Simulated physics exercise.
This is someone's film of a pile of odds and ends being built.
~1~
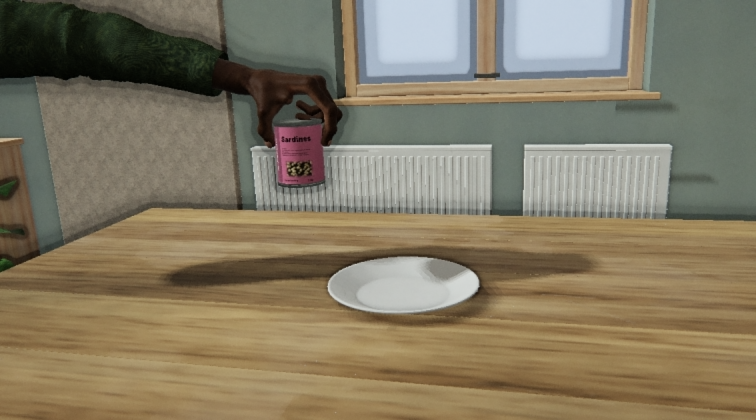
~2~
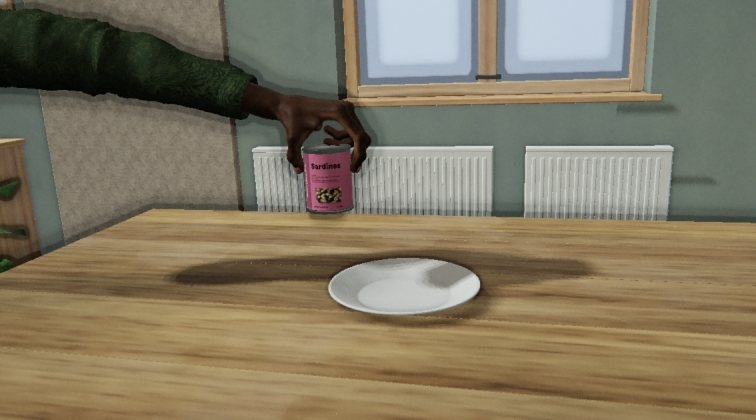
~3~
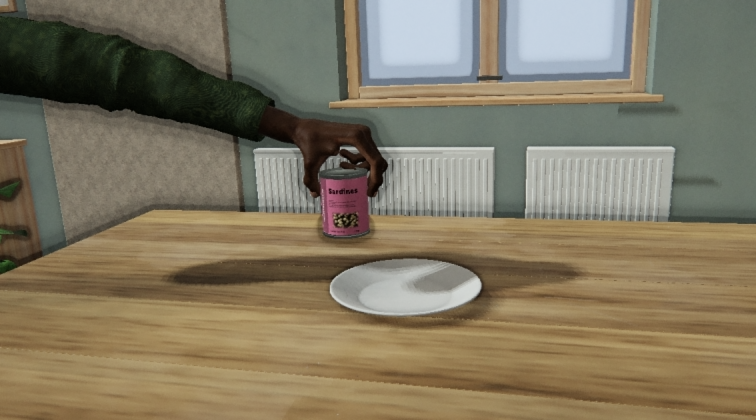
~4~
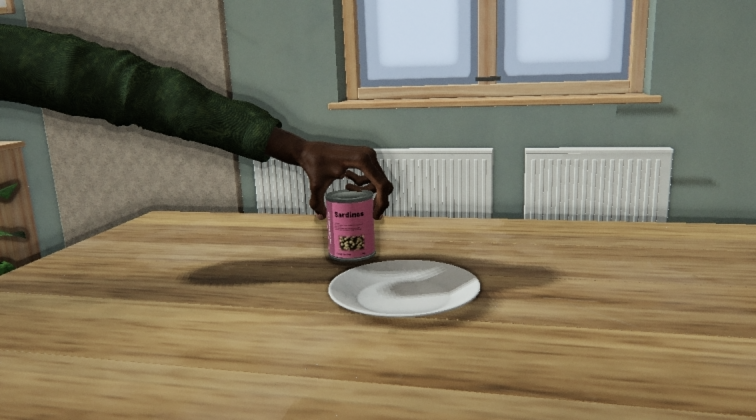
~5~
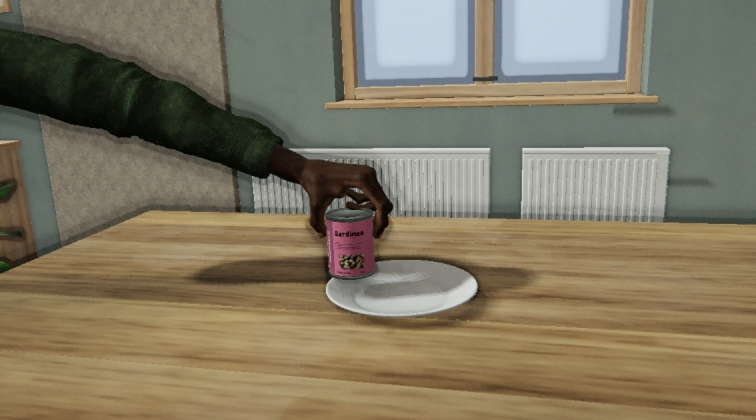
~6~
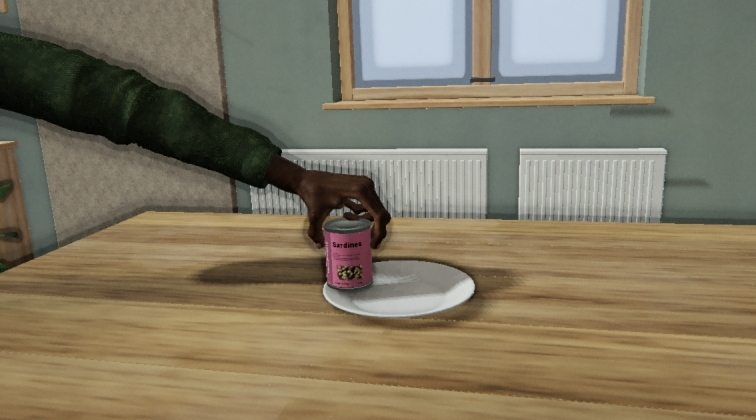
In the video, a hand in a dark green sleeve holds a pink tin above a wooden table, moves it right and downward, then lowers it onto the left side of a white plate, keeping its fingers around the top.
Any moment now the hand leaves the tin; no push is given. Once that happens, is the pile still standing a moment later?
Yes, still standing.
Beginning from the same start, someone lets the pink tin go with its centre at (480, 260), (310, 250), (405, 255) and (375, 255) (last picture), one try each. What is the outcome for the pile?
The pile goes down on try one, goes down on try two, does not fall on try three and does not fall on try four.
Then, 0.30 s on from there, no change.
Then, 0.70 s on from there, pink tin resting near (349, 254).
In the end, both unmoved. At the end, from the last picture's camera, pink tin near (349, 254). The pile stays up.
